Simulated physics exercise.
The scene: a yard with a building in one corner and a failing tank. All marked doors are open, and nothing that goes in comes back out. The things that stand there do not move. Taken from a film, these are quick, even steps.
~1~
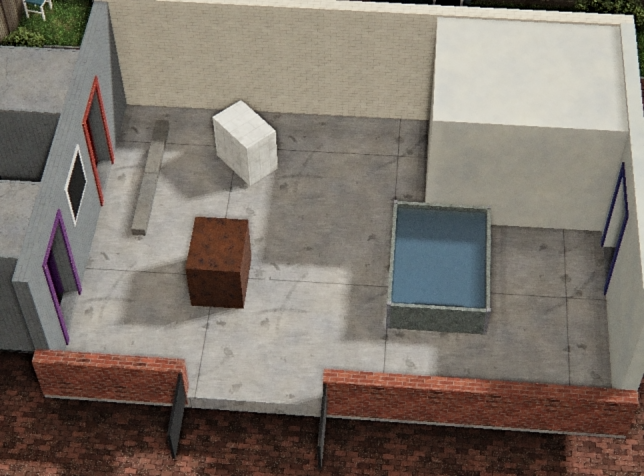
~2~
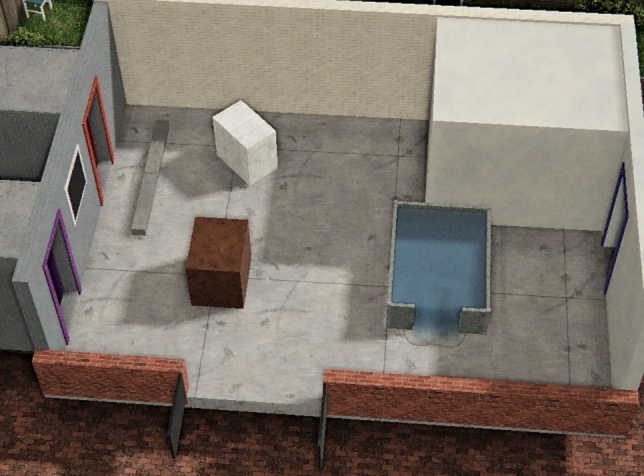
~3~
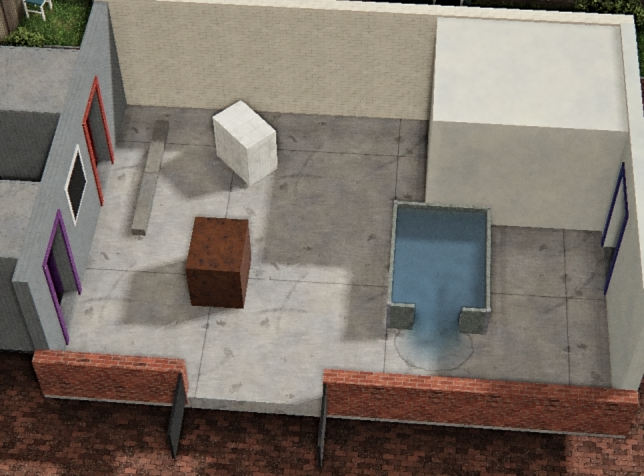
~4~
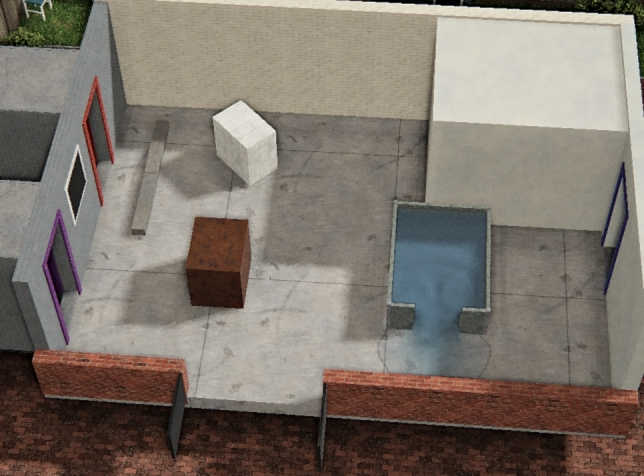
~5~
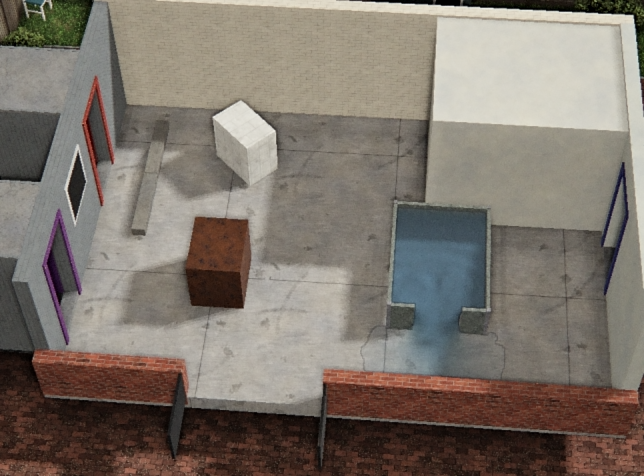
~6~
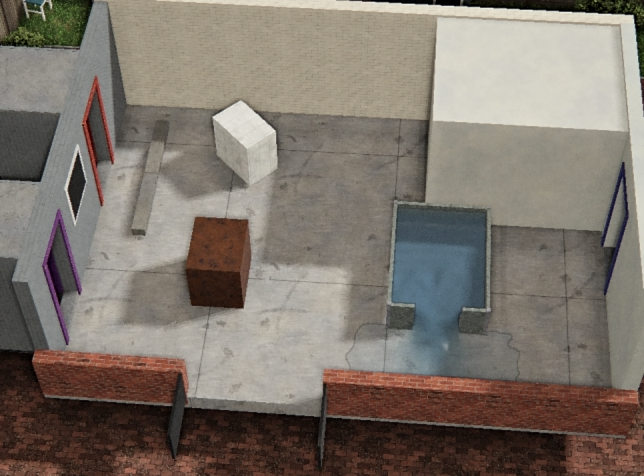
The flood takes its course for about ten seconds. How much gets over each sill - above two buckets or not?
In order: The blue door will receive over two buckets; the red door will receive two buckets or fewer; the purple door will receive two buckets or fewer.
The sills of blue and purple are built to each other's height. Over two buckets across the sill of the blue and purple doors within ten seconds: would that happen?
Looking at both, blue receives less, and purple receives more.
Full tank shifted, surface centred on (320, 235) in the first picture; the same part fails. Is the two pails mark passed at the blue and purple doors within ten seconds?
Checked in turn, the blue door stays safely beneath; the purple door stays safely beneath.
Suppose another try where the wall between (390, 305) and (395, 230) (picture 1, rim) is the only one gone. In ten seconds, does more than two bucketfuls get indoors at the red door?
Note: Red door admits less.
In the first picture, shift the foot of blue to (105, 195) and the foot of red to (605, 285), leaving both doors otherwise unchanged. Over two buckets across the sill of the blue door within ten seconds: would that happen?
Result: Blue door remains within bounds.
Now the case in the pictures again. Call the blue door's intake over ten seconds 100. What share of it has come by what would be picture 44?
I'd put it at about 10 per cent.
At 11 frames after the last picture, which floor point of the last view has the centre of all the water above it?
That puts it at around (437, 316).
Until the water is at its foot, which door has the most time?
Answer is the one in red.
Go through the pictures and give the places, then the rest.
The open tank at (440, 257) is whole and still, in the first frame.
The front is at (409, 336), out from the gap at (437, 322), in the second frame.
Water pours out at (437, 323) and has run to (419, 364), in the third frame.
Water pours out at (437, 323) and has run to a hidden place, in the fourth frame.
The front is at a hidden place, out from the gap at (437, 322), in the fifth frame.
The front is at a hidden place, out from the gap at (437, 322), in the sixth frame.
A moment on, water covers 10 % of the floor; the blue door not reached, the red door not reached, the purple door not reached.
Next, water covers 20 % of the floor; the blue door not reached, the red door not reached, the purple door not reached.
Then, water covers 40 % of the floor; the blue door wet at the sill, nothing in, the red door not reached, the purple door not reached.
Later, water covers 55 % of the floor; the blue door under two buckets in, the red door wet at the sill, nothing in, the purple door under two buckets in.
In the end, water covers 70 % of the floor; the blue door over two buckets in, the red door wet at the sill, nothing in, the purple door under two buckets in.
